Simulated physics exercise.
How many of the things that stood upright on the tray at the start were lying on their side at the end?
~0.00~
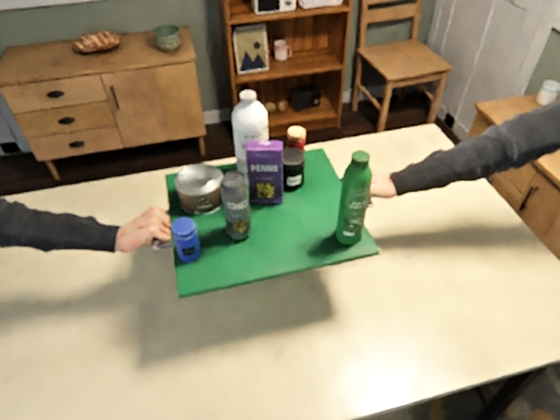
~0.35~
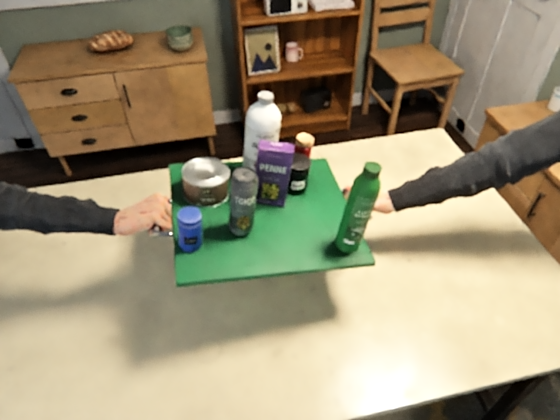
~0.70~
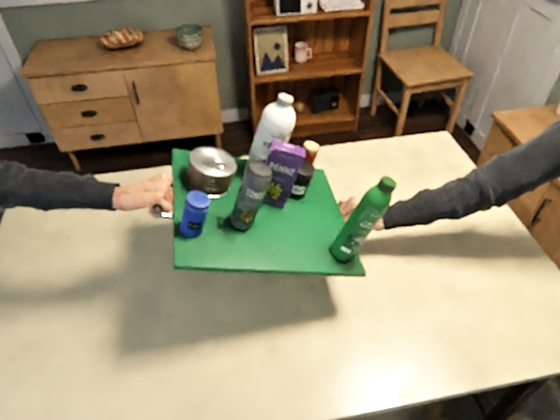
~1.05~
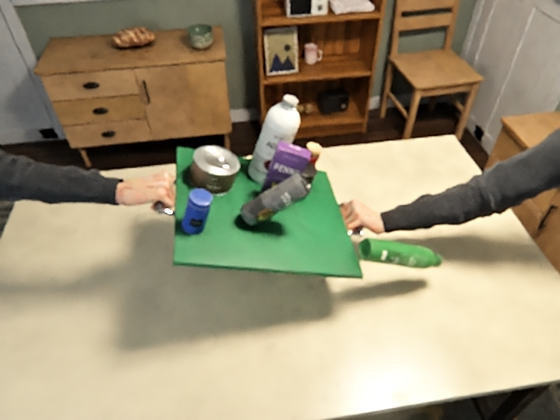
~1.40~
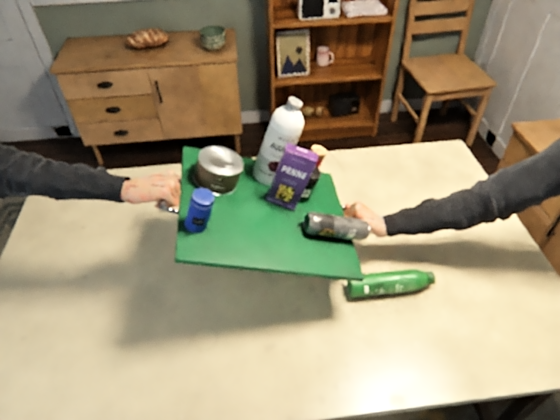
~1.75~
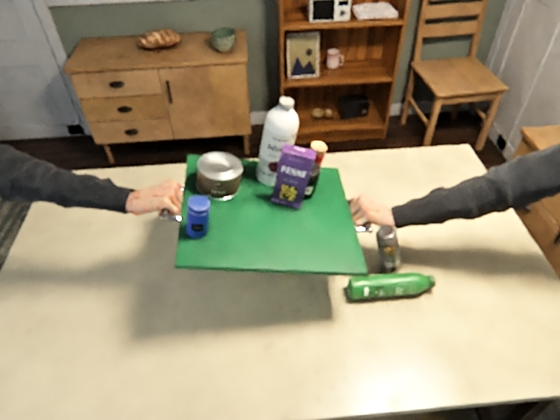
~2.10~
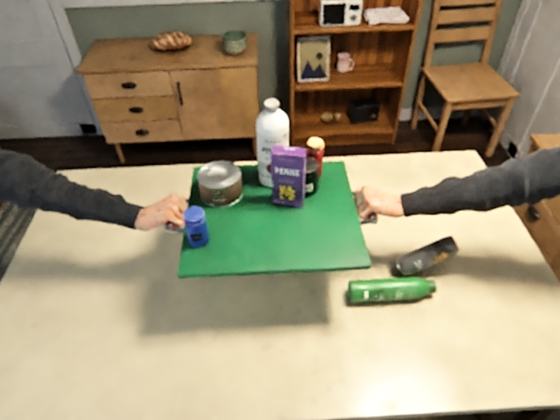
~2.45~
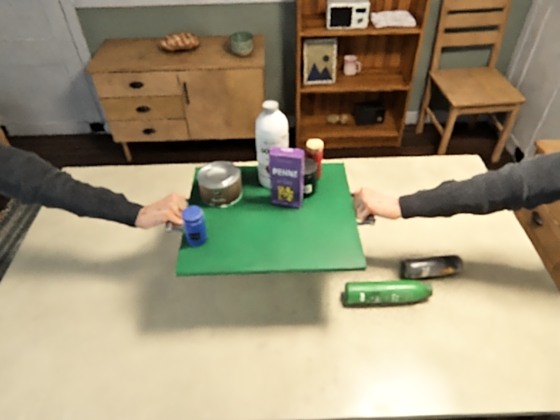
Two of them were lying on their side at the end, the green bottle and the grey can, both on the table to the right of the tray.
